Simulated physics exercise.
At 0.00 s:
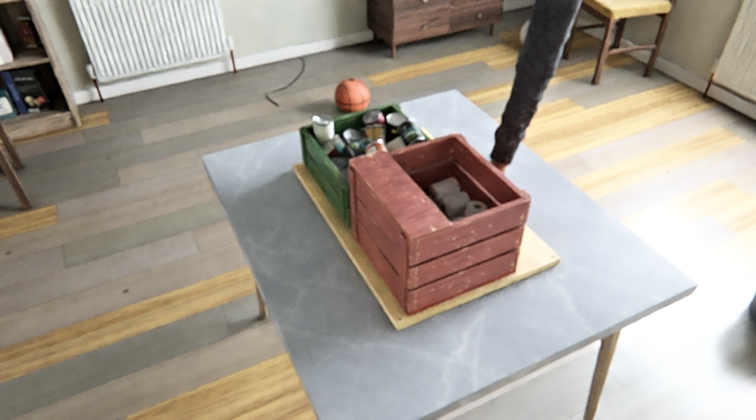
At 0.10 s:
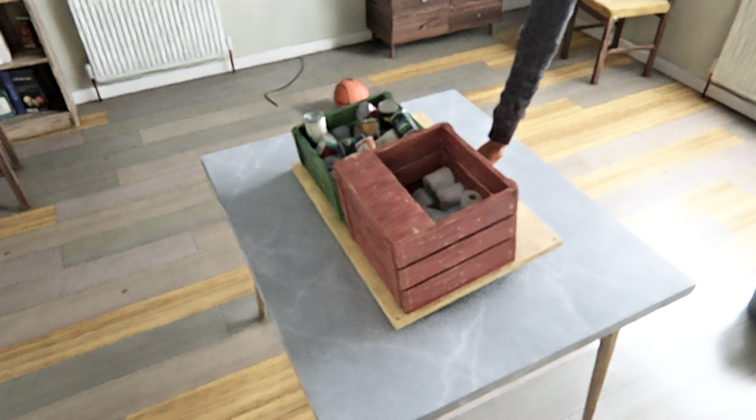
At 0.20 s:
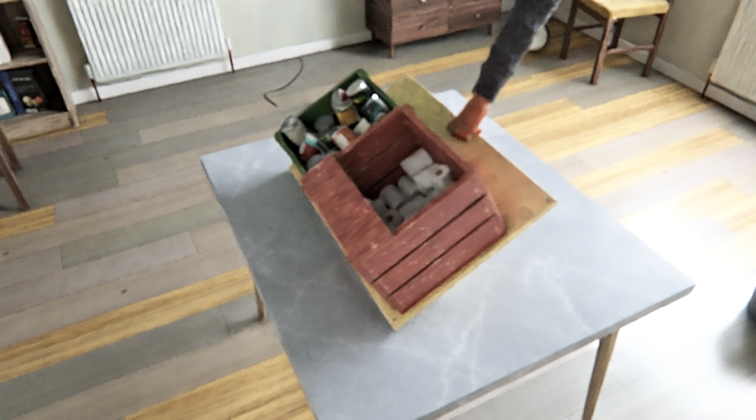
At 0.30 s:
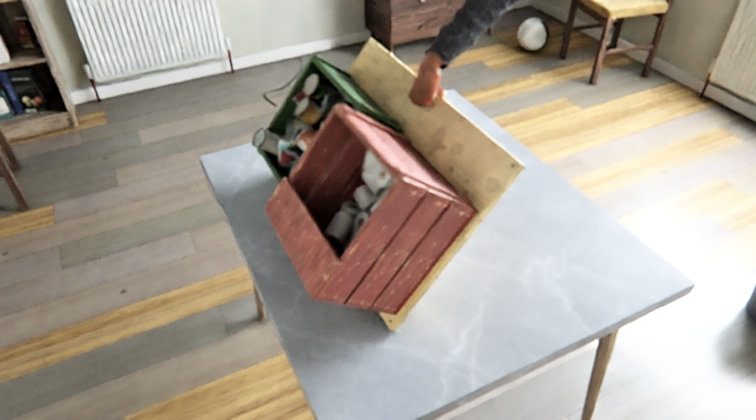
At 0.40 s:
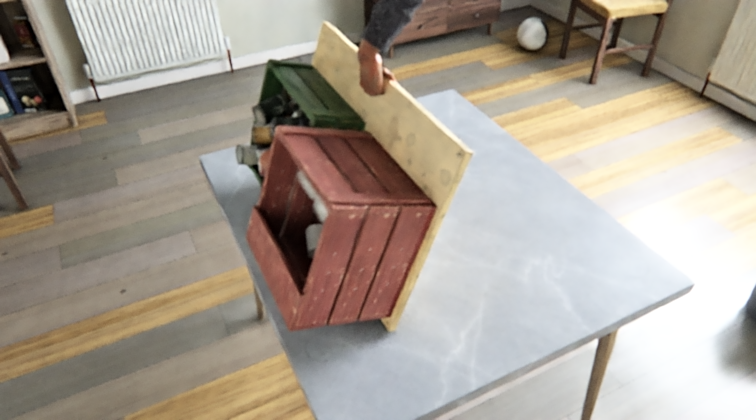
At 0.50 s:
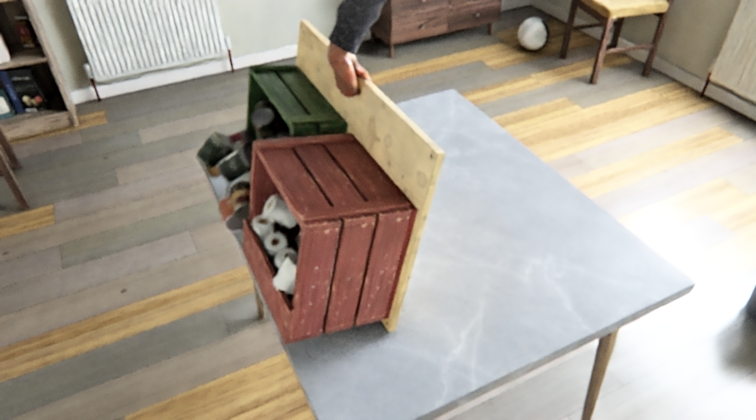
A dark-sleeved arm reaches in from the upper right over a grey marbled table in a wood-floored room, seen from above by a still camera. On a pale board stand a red slatted tray holding pale rolls, partly lidded on the left, and behind it a green tray of small tins. The hand raises the board's right edge steeply, turning both trays leftward, and the contents shift toward their open tops.
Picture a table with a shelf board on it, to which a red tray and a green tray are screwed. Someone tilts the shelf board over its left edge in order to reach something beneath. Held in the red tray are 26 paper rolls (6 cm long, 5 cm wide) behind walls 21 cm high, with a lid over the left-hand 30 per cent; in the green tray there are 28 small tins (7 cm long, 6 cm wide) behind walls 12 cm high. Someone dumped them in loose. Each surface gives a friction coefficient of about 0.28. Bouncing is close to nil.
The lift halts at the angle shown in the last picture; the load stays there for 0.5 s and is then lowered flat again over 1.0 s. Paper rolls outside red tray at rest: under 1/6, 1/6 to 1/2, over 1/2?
My bet is the number getting out will be below one sixth of the total.
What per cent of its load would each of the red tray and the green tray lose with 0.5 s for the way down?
Then the red tray sheds 0 %, while the green tray sheds 60 %.
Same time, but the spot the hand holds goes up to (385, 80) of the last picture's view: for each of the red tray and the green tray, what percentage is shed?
In that setup the red tray sheds 0 per cent of its load, while the green tray sheds 40 per cent.
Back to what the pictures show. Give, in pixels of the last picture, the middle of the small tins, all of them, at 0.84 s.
Pixel (218, 237), give or take.
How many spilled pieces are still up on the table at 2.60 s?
Near 2, give or take.
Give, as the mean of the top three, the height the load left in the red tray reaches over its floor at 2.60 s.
Around 14 centimetres high.
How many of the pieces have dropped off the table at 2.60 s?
About 16.
After 0.84 s, tilt 78°; 0 of 26 out of the red tray and 18 of 28 out of the green tray.
After 1.26 s, tilt 65°; 0 of 26 out of the red tray and 18 of 28 out of the green tray.
After 1.84 s, tilt 5°; 0 of 26 out of the red tray and 18 of 28 out of the green tray.
Outcome (at 2.60 s), 0 of 26 out of the red tray and 18 of 28 out of the green tray. Asked share, 0 of 26, 0 per cent.
